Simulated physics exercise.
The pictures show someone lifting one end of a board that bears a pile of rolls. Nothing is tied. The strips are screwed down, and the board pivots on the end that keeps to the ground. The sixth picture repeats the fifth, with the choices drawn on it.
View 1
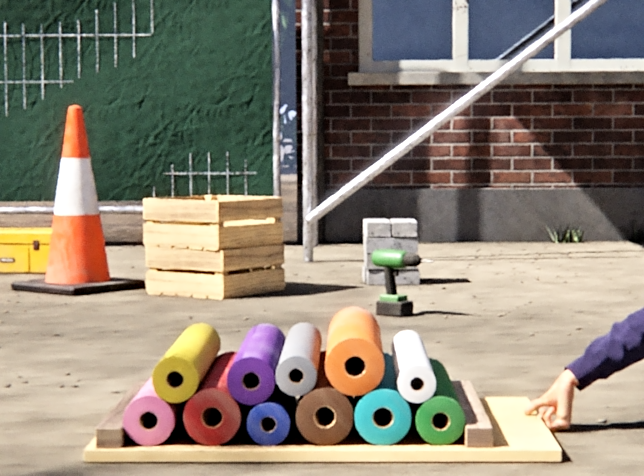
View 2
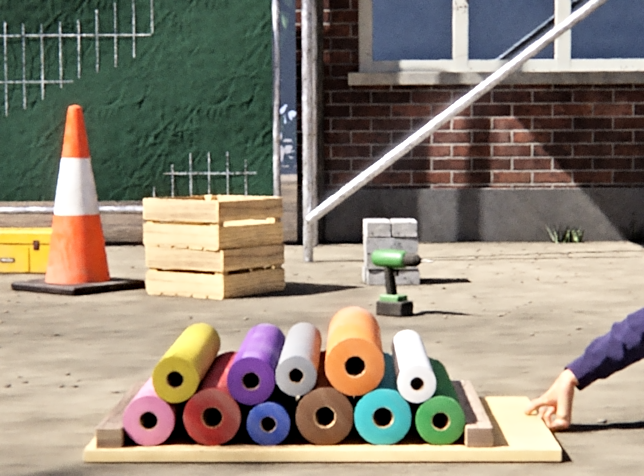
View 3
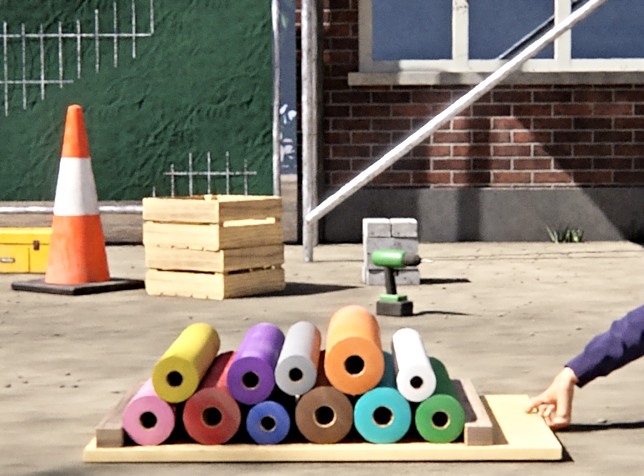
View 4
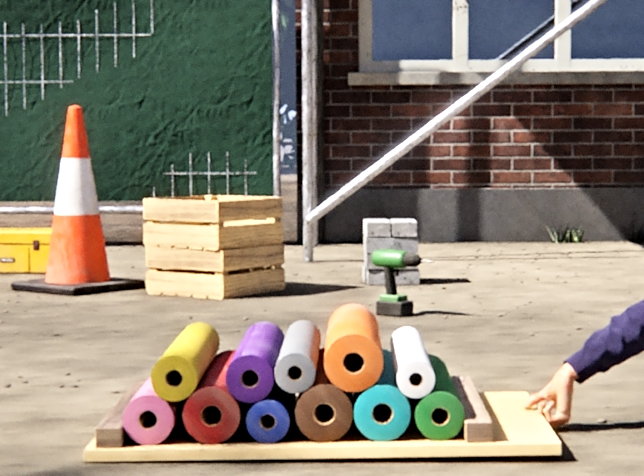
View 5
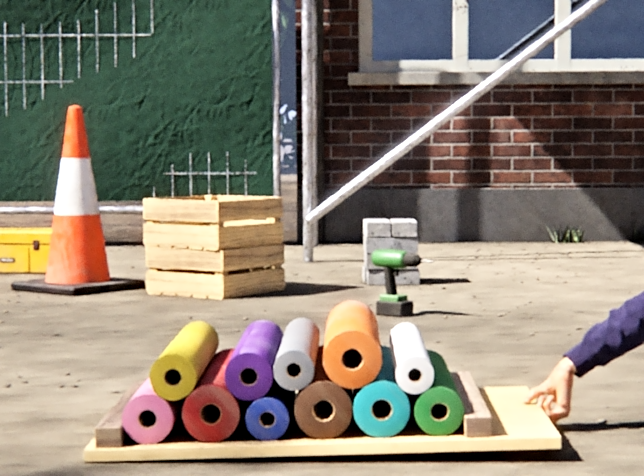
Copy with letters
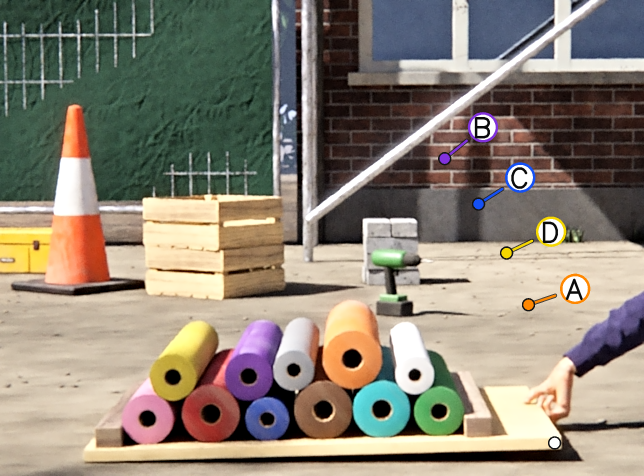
A hand in a purple sleeve grips the right end of a wooden board on a sunlit concrete yard, seen level from the front by a still camera. Colourful rolls lie in two layers between wooden strips, pink at lower left and green at lower right, with a cone, crate and brick wall behind. The hand raises the board's right end very slightly, and the rolls tilt with it.
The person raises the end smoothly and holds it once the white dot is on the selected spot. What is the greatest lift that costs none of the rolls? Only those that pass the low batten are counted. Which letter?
The highest mark that will do is A.
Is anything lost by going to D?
Yes, at D.
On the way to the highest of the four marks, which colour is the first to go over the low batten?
It is the yellow one.
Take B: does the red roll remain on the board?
Yes, with B.
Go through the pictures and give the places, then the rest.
Green roll (441, 421); white roll (417, 384); purple roll (251, 381), in the first frame.
Purple roll (251, 381); grey roll (296, 375), in the second frame.
Board (324, 416); turquoise roll (383, 416); green roll (440, 419); brown roll (325, 415), in the third frame.
Board (324, 414); pink roll (148, 420); red roll (211, 416), in the fourth frame.
Board (324, 412); pink roll (148, 419); red roll (211, 414), in the fifth frame.
On the marked copy, A at (529, 305); B at (445, 159); C at (478, 204); D at (506, 253); the white dot at (554, 443).
Taking A. A third of the way, board at 14°.
Two thirds of the way, board at 19°.
When it is over, board at 19°, none over the low batten.
As for the rest, B two over the low batten (purple, yellow); C two over the low batten (purple, yellow); D two over the low batten (purple, yellow).
